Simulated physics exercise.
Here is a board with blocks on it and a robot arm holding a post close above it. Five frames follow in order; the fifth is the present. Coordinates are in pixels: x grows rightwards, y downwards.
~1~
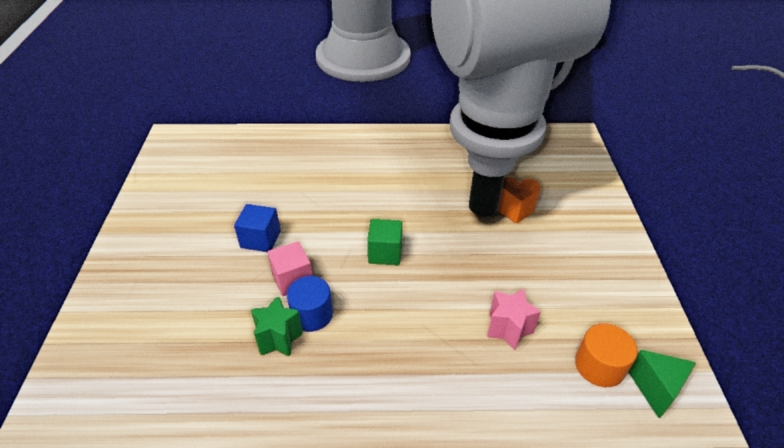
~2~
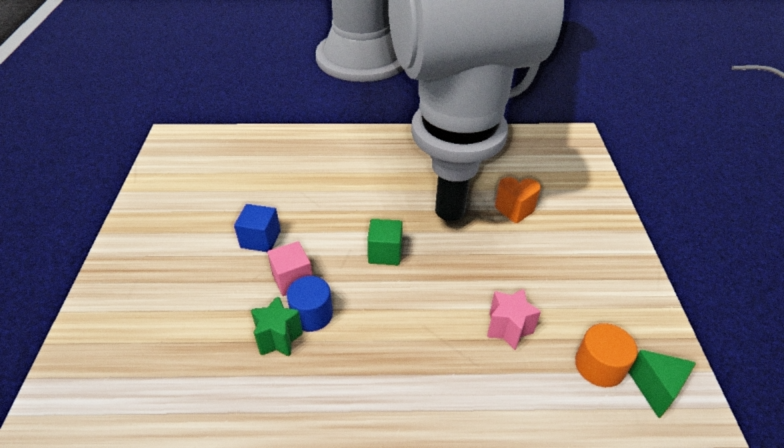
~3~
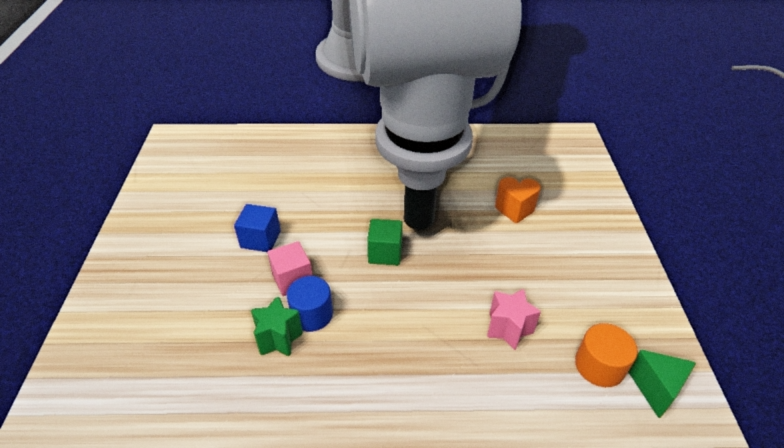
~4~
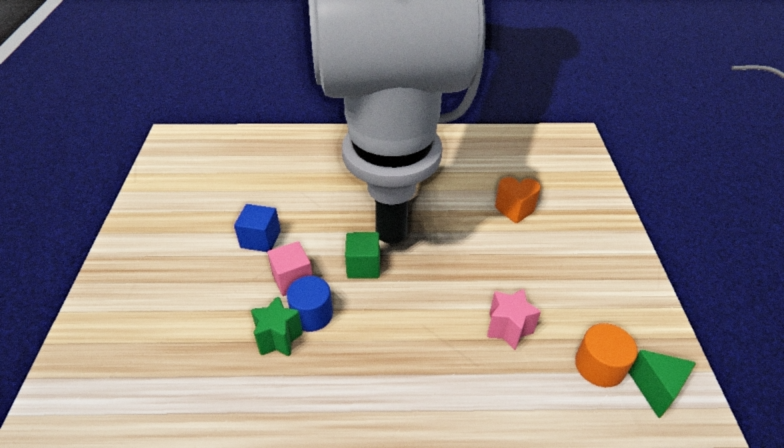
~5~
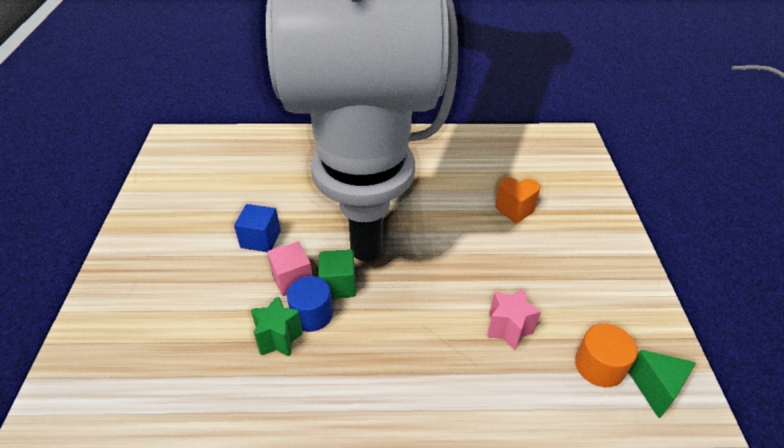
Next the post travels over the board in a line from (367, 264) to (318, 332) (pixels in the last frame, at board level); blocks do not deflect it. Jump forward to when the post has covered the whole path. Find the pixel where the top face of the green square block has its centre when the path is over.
Put as a pixel place, it's (290, 287).
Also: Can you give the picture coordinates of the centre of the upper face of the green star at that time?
Its top centre lands on (243, 346).
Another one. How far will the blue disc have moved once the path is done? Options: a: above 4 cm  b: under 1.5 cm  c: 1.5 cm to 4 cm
My pick is a.
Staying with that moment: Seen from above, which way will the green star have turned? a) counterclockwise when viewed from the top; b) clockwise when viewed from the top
The answer is a.
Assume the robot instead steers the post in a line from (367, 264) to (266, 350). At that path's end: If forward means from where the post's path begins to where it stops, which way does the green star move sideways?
Shifted left.
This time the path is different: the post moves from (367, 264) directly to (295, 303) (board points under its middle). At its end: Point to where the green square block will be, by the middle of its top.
I'd place it at (254, 302), taking the centre of its top.
What follows on the original path. Halfway along, post at (342, 282); green star at (251, 340), turned 15° anticlockwise; pink square block at (279, 256), turned 15° clockwise; blue disc at (273, 308); green square block at (302, 279), turned 60° clockwise.
At the end, post at (316, 318); green star at (243, 346), turned 35° anticlockwise; pink square block at (279, 256), turned 15° clockwise; blue disc at (251, 310); green square block at (290, 287), turned 120° clockwise.
